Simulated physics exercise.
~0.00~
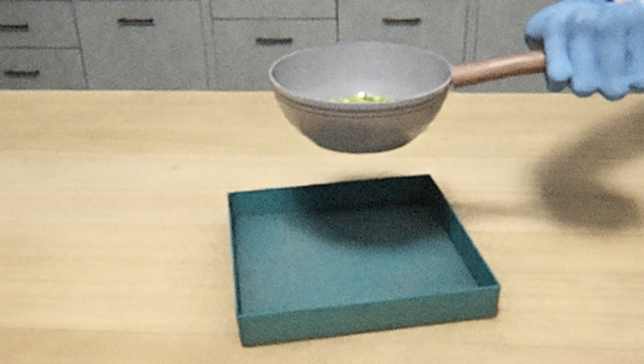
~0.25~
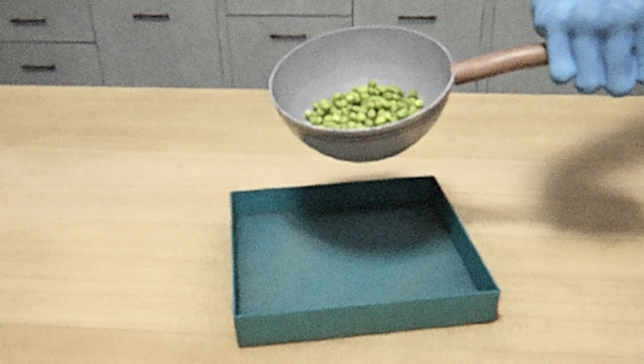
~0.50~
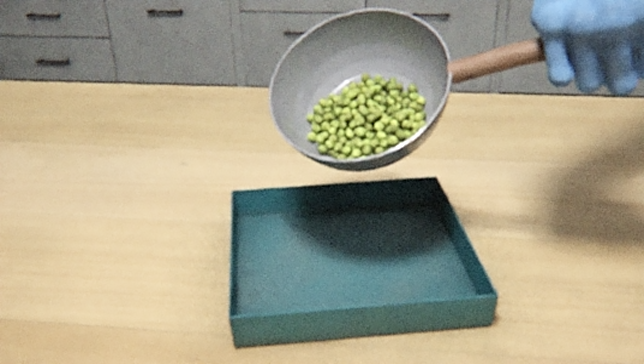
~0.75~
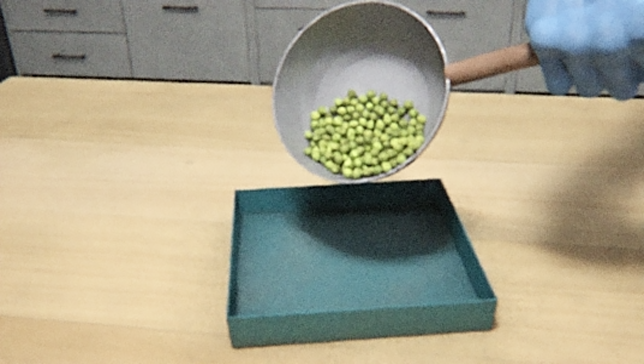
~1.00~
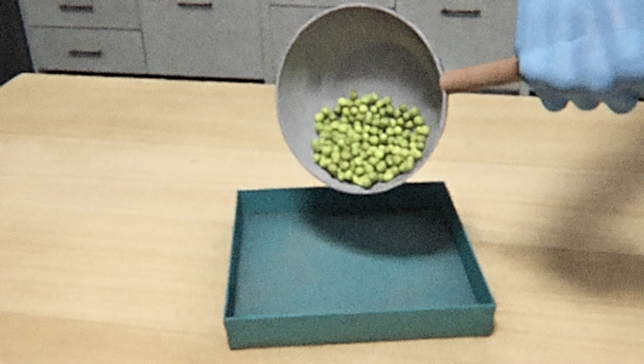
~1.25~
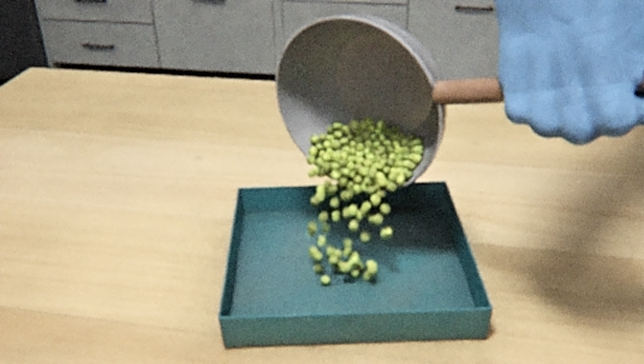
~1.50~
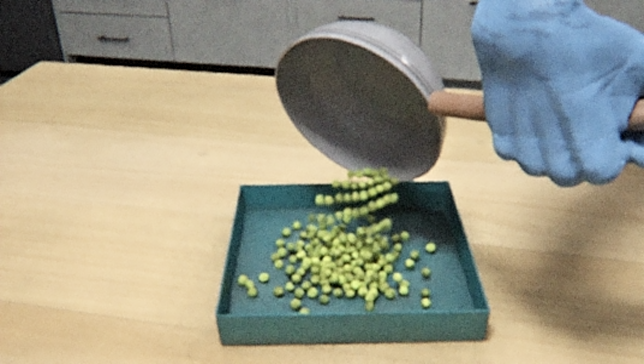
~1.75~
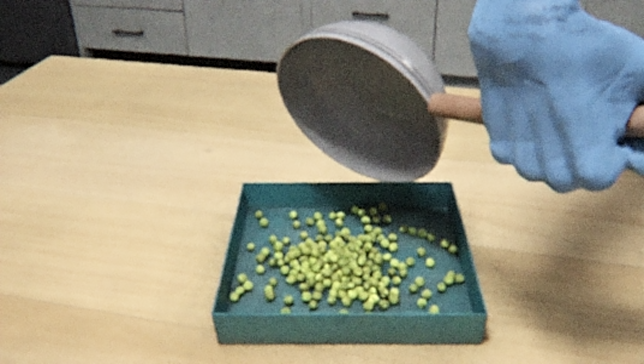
A grey pan with a brown handle, full of small green peas, hovers over an open teal tray on a pale wooden table, seen from slightly above with grey cabinets behind. A blue-gloved hand at the right grips the handle and tilts the pan steadily toward the viewer, bringing the peas into sight. They gather at the lower rim, then spill in a clump into the tray as the view drifts slightly sideways. The last ones drop, and the pile spreads across the tray floor. The emptied pan stays tipped above, with the peas scattered inside the tray.
